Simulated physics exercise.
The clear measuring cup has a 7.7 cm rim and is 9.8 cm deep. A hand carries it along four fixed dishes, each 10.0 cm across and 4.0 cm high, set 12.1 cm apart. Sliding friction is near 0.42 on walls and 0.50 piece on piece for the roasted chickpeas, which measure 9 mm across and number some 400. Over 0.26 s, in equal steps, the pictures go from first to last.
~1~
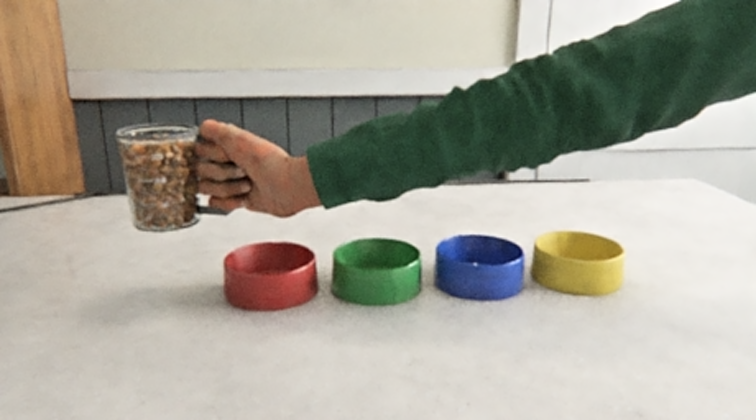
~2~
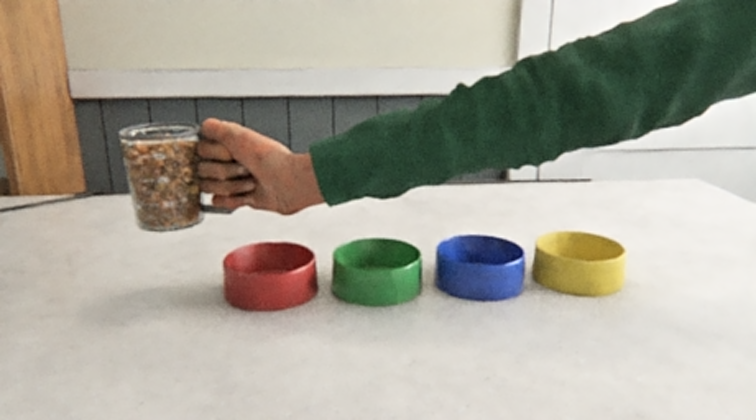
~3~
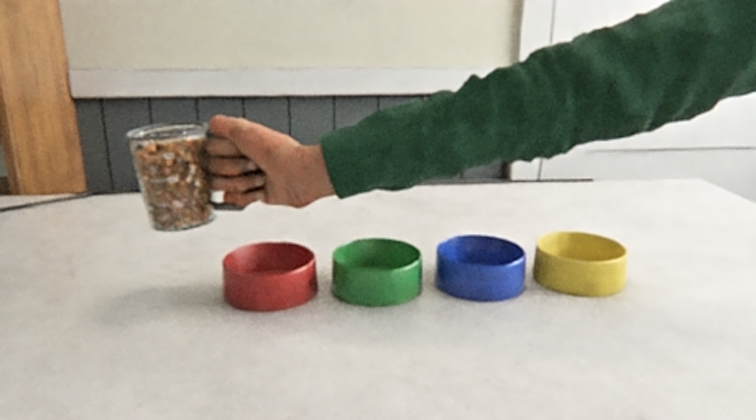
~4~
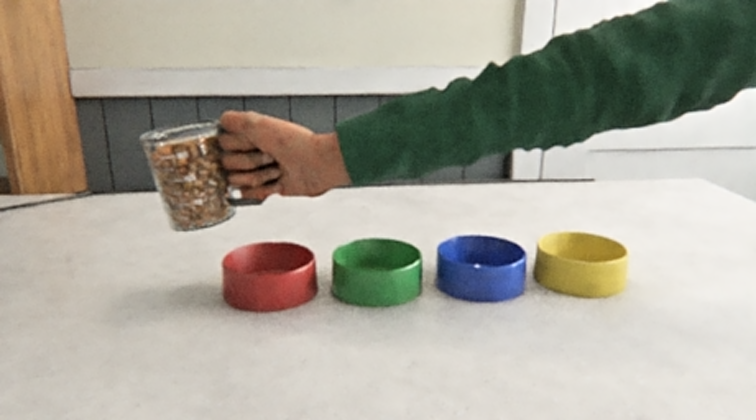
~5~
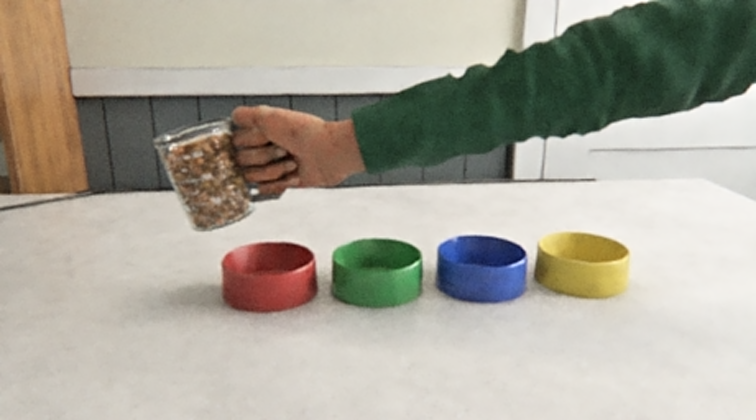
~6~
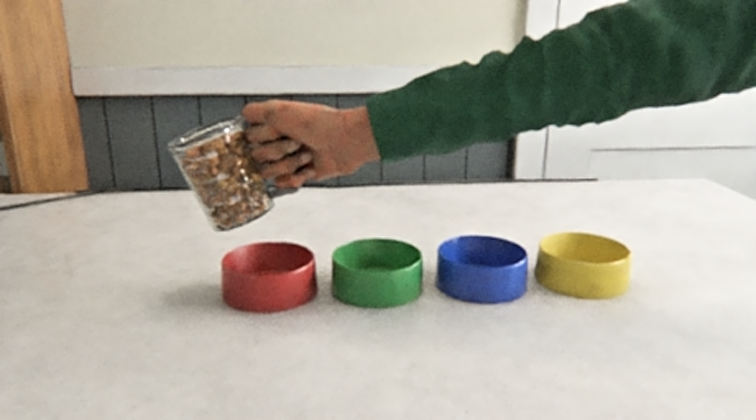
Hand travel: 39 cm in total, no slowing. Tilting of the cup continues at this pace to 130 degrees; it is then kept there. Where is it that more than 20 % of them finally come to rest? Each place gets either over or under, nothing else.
Here is the list: Red under, blue over, green under, yellow under, counter under.
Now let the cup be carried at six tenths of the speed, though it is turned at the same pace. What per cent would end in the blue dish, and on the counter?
Shares: Blue 0, counter 10.
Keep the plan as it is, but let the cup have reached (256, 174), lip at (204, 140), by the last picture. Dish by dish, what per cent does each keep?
Kept per dish: Red = 0, blue = 90, green = 0, yellow = 0.
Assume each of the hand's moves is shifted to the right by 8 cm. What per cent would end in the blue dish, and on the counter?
After the change, blue takes 20 while the counter takes 40.
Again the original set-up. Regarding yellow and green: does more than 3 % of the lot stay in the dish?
With yellow that fails, while with green that holds.
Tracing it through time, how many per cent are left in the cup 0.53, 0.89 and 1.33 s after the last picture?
About 100, 85, 5 per cent.
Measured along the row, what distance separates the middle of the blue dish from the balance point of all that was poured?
It ends up close to 2 cm toward the picture's left edge.
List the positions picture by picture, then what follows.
In the first frame, cup at (163, 177), tilt 0 degrees, lip at (119, 132), moved 0.0 cm; middle of the pieces at (167, 179); red dish at (270, 258); green dish at (377, 254); blue dish at (480, 250); yellow dish at (579, 246).
In the second frame, cup at (166, 177), tilt 1 degrees, lip at (121, 132), moved 0.4 cm; middle of the pieces at (170, 178).
In the third frame, cup at (176, 176), tilt 4 degrees, lip at (129, 134), moved 1.5 cm; middle of the pieces at (181, 177).
In the fourth frame, cup at (192, 176), tilt 9 degrees, lip at (142, 137), moved 3.2 cm; middle of the pieces at (197, 177).
In the fifth frame, cup at (209, 175), tilt 15 degrees, lip at (156, 140), moved 5.0 cm; middle of the pieces at (213, 176).
In the sixth frame, cup at (225, 174), tilt 20 degrees, lip at (170, 144), moved 6.7 cm; middle of the pieces at (230, 175); red dish at (269, 258); green dish at (377, 255); blue dish at (482, 251); yellow dish at (584, 248).
Then, 0.53 s after the last picture, tilt 72 degrees; cup holds 100 %.
Then, 0.89 s after the last picture, tilt 107 degrees; cup holds 85 %, blue 5 %, green 5 %.
Then, 1.33 s after the last picture, tilt 130 degrees; cup holds 5 %, blue 85 %, green 5 %.
In the end, red 0 %, blue 85 %, green 5 %, yellow 0 %, counter 10 %.
